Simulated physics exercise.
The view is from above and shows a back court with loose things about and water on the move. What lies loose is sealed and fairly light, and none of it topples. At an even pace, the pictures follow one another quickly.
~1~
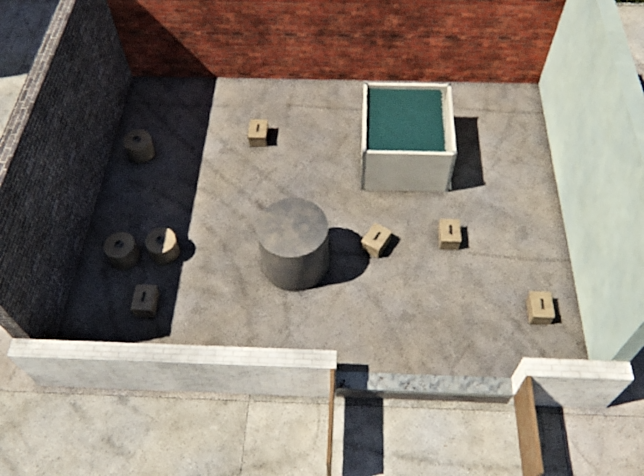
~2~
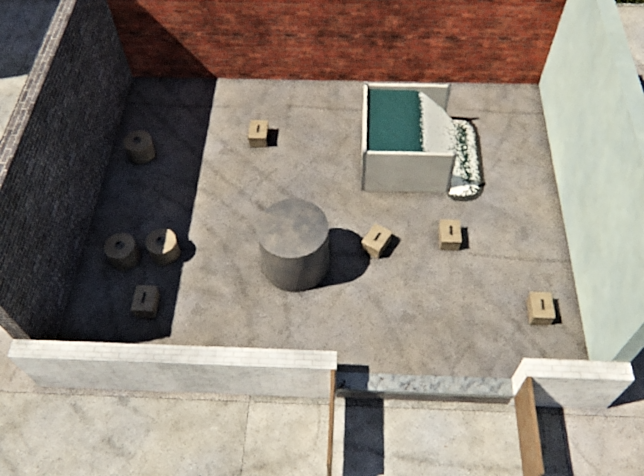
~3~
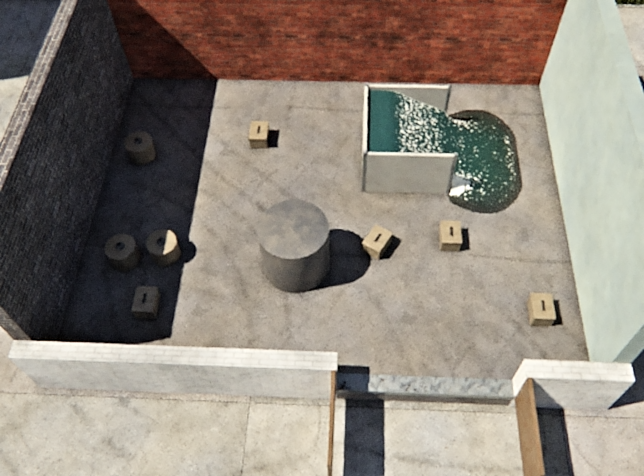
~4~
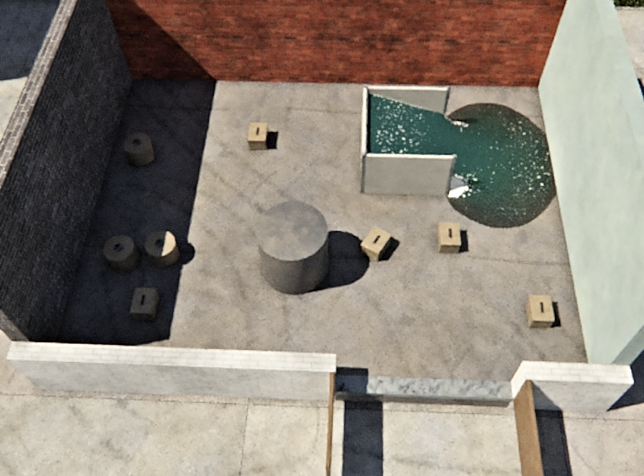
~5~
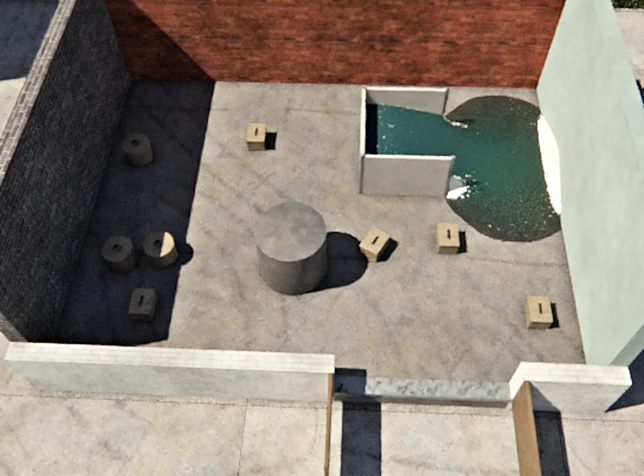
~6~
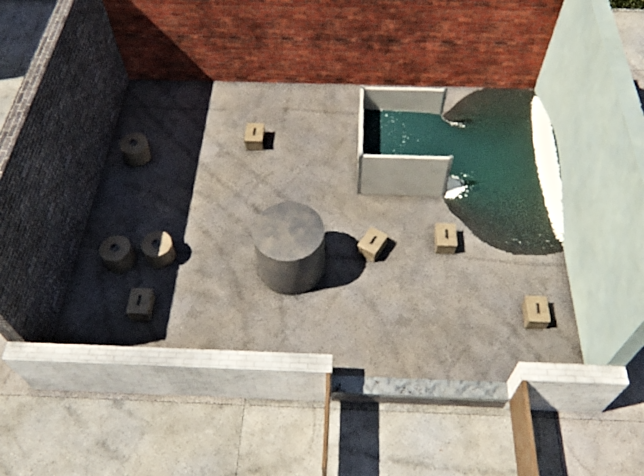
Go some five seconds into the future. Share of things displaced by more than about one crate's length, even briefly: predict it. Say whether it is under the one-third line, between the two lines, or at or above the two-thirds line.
It is under the one-third line.
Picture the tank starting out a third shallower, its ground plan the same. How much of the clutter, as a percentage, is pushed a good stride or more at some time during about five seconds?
Close to 10 in a hundred, give or take.
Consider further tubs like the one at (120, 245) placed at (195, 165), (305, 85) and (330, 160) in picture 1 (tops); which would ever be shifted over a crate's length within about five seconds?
Item by item: Remains in place, goes the distance, remains in place.
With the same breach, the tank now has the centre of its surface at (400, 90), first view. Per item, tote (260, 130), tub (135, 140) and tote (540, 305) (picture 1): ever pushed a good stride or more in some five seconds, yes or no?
Result per object - stayed close, stayed close, went far.
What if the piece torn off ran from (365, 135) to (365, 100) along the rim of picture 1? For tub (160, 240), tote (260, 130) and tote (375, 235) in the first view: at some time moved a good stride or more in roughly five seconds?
Working through them in order, the first gets shoved clear, the second gets shoved clear and the last not displaced that far.
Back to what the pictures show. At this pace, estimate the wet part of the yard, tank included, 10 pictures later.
I'd put it near 30 percent.
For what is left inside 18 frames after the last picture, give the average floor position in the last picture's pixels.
The mean position lies close to (234, 228).
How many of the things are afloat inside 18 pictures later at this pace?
My count is 0.
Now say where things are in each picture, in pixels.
In the first picture, a tub at (119, 245), on the bottom; a tote at (144, 297) rests on the ground; 0 of 8 have shifted.
In the second picture, a tub at (119, 245) rests on the ground; a tote at (144, 298) rests on the ground; 0 of 8 have shifted.
In the third picture, a tub at (120, 246), on the bottom; a tote at (144, 299), on the bottom; 0 of 8 have shifted.
In the fourth picture, a tub at (119, 248), on the bottom; a tote at (143, 300), on the bottom; 0 of 8 have shifted.
In the fifth picture, a tub at (117, 248), on the bottom; a tote at (141, 301), on the bottom; 0 of 8 have shifted.
In the sixth picture, a tub at (115, 248), on the bottom; a tote at (139, 300), on the bottom; 0 of 8 have shifted.
A moment on, 0 of 8 are well off their spots; 0 afloat.
Next, 1 of 8 are well off their spots; 0 afloat.
Later, 1 of 8 are well off their spots; 0 afloat.
In the end, 1 of 8 are well off their spots, and 1 have been at some point; 0 afloat.
